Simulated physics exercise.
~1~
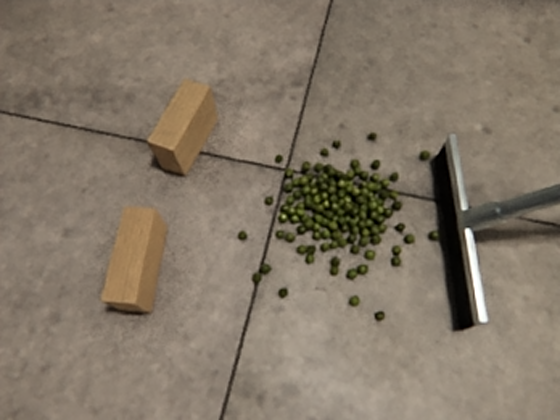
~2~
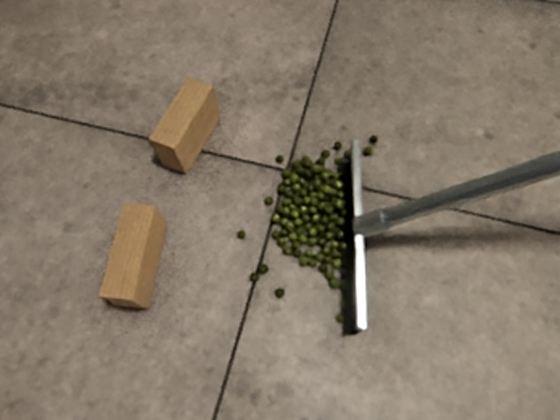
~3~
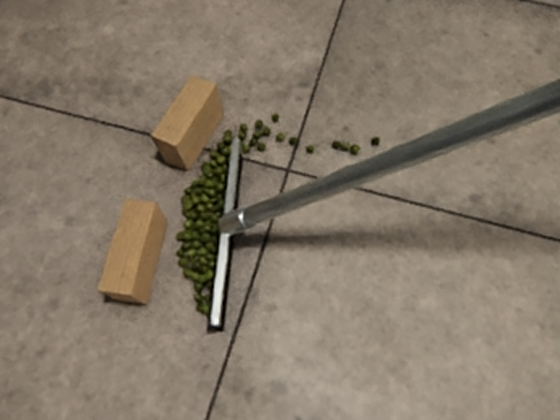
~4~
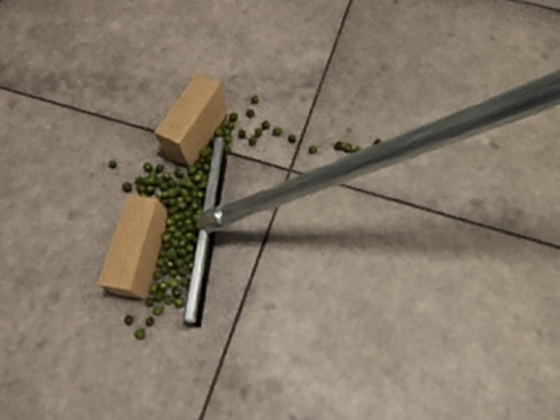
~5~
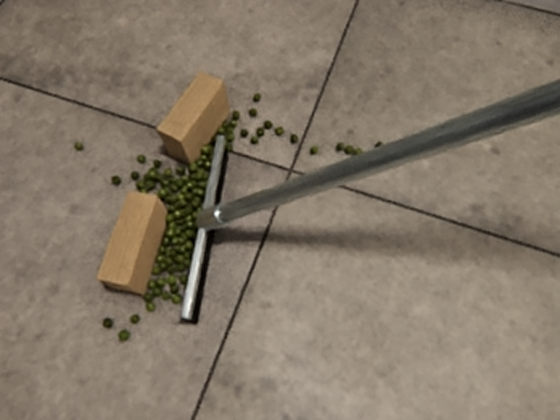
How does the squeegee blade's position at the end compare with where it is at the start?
At the start the blade stands to the right of the olive pile, well away from the wooden blocks. By the end it is farther left, close to the blocks, with olives packed between it and them.
